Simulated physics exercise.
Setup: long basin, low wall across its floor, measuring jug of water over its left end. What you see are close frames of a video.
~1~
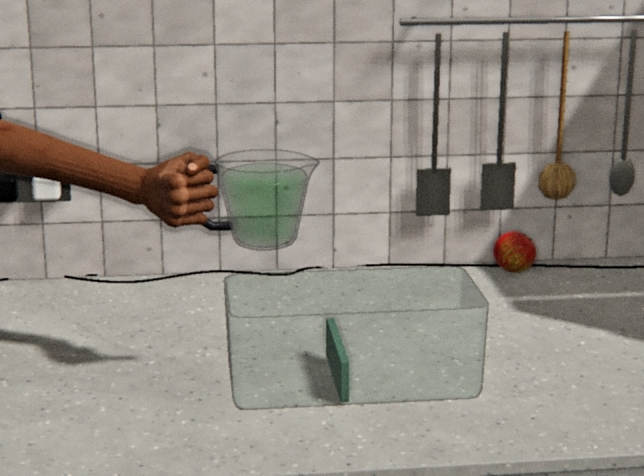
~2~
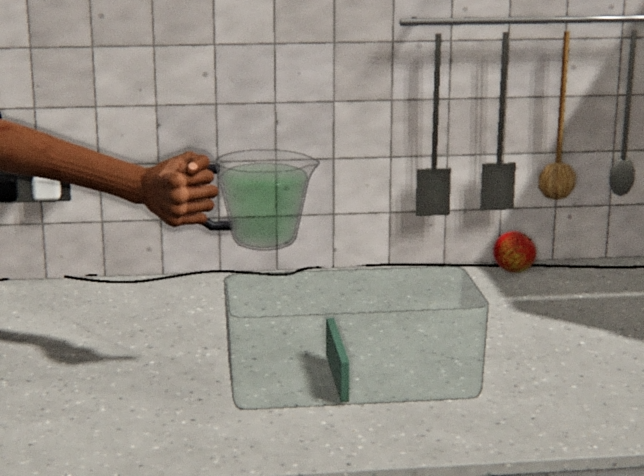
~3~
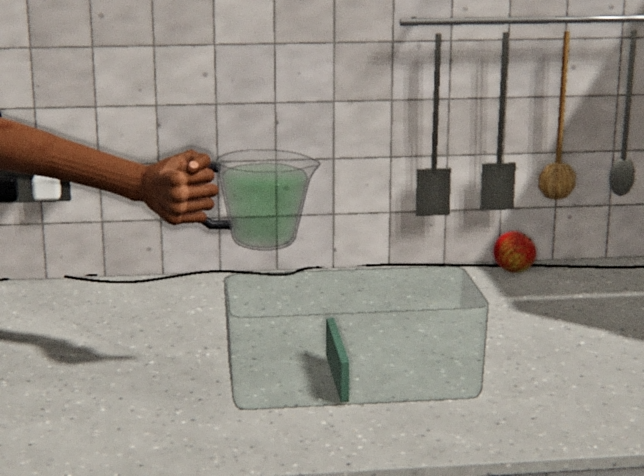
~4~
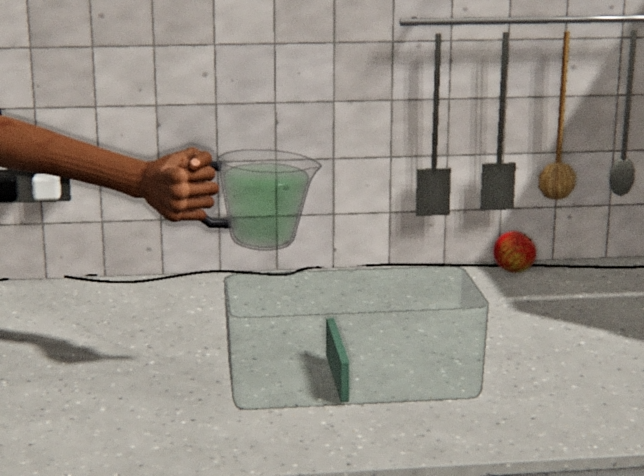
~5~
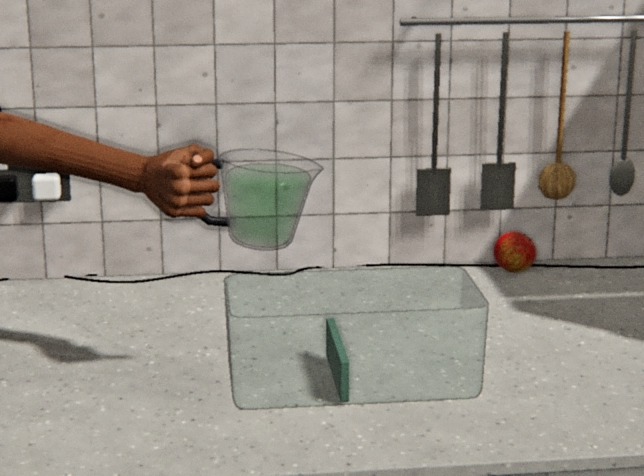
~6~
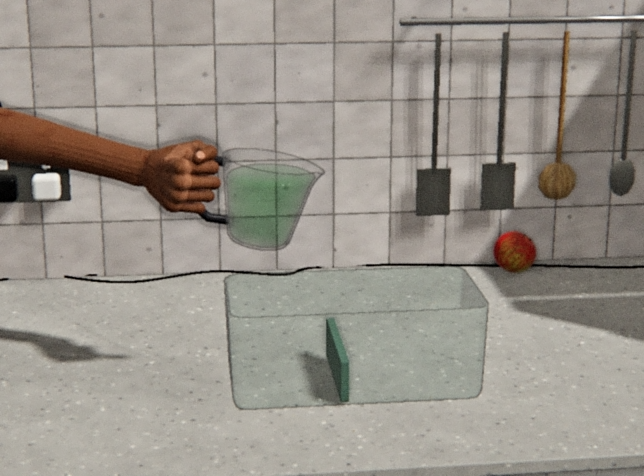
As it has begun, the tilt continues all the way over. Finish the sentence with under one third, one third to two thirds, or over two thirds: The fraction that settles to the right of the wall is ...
The fraction that settles to the right of the wall is over two thirds.
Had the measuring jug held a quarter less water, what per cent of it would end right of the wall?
About 90 in a hundred.
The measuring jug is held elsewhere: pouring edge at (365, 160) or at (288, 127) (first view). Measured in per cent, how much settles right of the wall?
100 %, 75 %.
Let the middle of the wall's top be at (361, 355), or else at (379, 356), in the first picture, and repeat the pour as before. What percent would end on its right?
The first placement leaves close to 75 per cent, the second close to 45 per cent.
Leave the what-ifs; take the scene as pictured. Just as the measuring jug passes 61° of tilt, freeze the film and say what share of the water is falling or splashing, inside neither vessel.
Roughly 20 in a hundred.
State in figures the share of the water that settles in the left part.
Near 5 in a hundred.
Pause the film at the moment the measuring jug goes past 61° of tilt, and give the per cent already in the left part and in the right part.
The left part holds close to 0 per cent, the right part close to 10.
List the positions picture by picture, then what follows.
Tilt 0°; pouring edge (319, 161); surface from (221, 173) to (308, 172); the long basin's rim runs from (227, 297) to (476, 287); the wall's top is at (337, 340), in the first frame.
Tilt 0°; pouring edge (320, 161); surface from (220, 173) to (308, 172), in the second frame.
Tilt 2°; pouring edge (320, 162); surface from (222, 173) to (308, 172), in the third frame.
Tilt 4°; pouring edge (322, 164); surface from (223, 173) to (310, 172), in the fourth frame.
Tilt 6°; pouring edge (323, 167); surface from (224, 173) to (312, 172), in the fifth frame.
Tilt 10°; pouring edge (325, 170); surface from (226, 174) to (315, 172), in the sixth frame.
A moment on, the measuring jug is tipped part way and 71 per cent is still to pour, 0 is left of the wall and 9 right of it.
Next, the measuring jug is tipped on its side and 15 per cent is still to pour, 2 is left of the wall and 69 right of it.
Then the measuring jug is tipped right over and 0 per cent is still to pour, 7 is left of the wall and 92 right of it.
Later the measuring jug is tipped right over and 0 per cent is still to pour, 7 is left of the wall and 92 right of it.
Finally, 7 per cent lies left of the wall, 92 right of it and 1 outside.
